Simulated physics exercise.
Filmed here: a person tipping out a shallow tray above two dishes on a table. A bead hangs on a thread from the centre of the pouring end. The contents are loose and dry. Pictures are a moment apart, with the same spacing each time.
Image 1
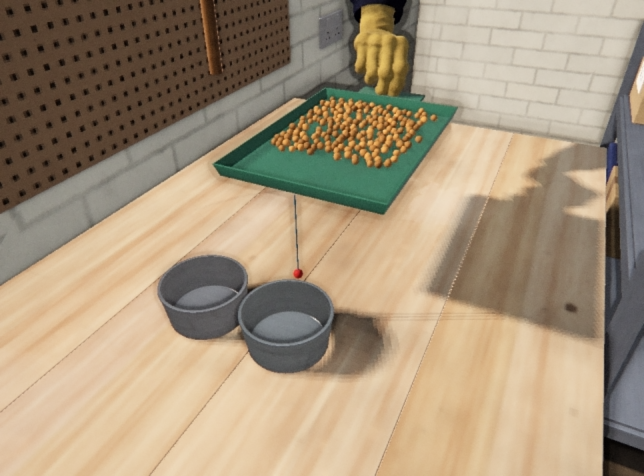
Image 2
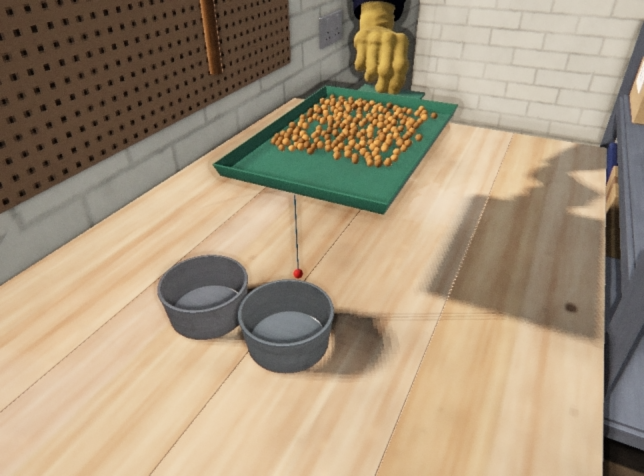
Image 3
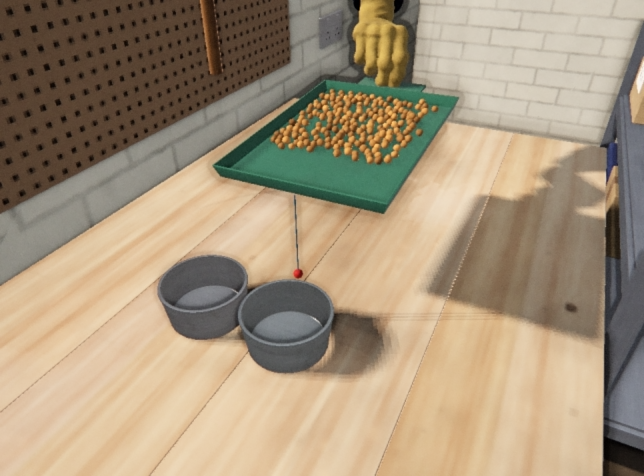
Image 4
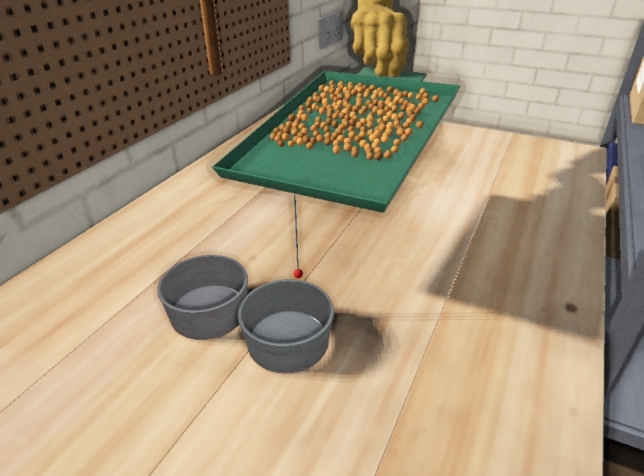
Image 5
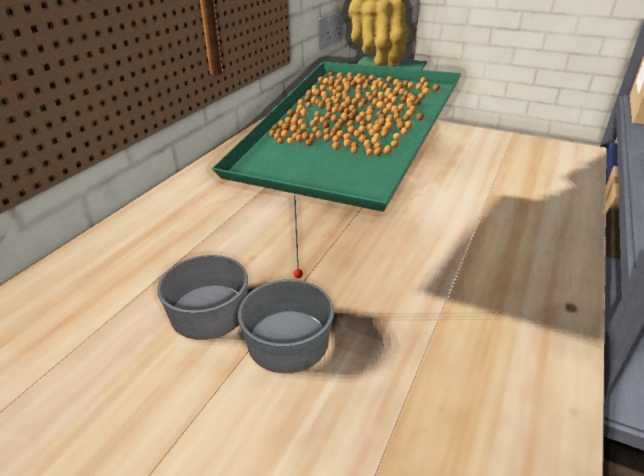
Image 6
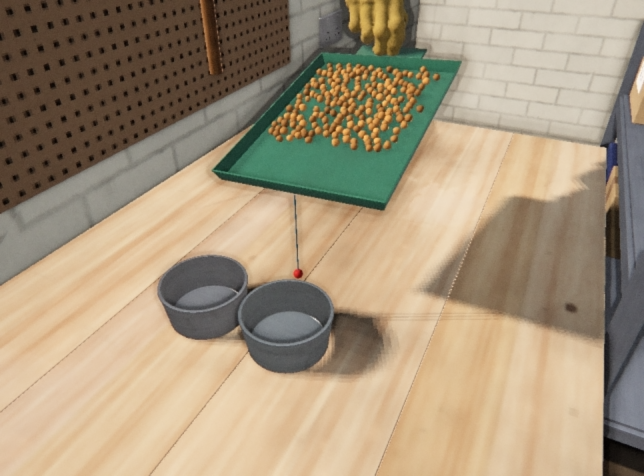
A yellow-gloved hand gradually raising the far end of a green tray of roasted chickpeas above two grey dishes on a wooden table.
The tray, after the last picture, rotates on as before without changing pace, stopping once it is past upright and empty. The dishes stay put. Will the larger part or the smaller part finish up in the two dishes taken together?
The larger part does.
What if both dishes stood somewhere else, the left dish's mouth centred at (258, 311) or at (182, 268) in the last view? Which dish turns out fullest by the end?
The dish at left, then the dish at right.
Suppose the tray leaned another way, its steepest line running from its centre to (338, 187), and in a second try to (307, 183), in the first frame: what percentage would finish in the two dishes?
Case one near 40 %; case two near 80 %.
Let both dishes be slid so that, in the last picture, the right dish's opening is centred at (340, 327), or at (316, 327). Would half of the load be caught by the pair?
First try: Higher than half; second try: Higher than half.
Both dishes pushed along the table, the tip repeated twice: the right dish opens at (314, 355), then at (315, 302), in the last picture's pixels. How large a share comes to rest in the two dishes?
Trial 1 20%, trial 2 80%.
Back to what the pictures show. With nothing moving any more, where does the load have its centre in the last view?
Around (217, 313).
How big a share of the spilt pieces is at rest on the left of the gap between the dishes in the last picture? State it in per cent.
Around 70 per cent, give or take.
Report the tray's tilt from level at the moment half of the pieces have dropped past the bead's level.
About 100°.
Just after the last frame, tray tipped steeply; the larger part on the tray; just a few in the right dish; about a tenth in the left dish; just a few in the air.
A moment on, tray tipped right over; roughly a quarter on the tray; about a tenth in the right dish; roughly a quarter in the left dish; just a few outside both; roughly a third in the air.
Further on, tray tipped past a quarter turn; roughly a third in the right dish; roughly two thirds in the left dish; about a tenth outside both.
When it is over, tray tipped past a quarter turn; roughly a third in the right dish; roughly two thirds in the left dish; about a tenth outside both.
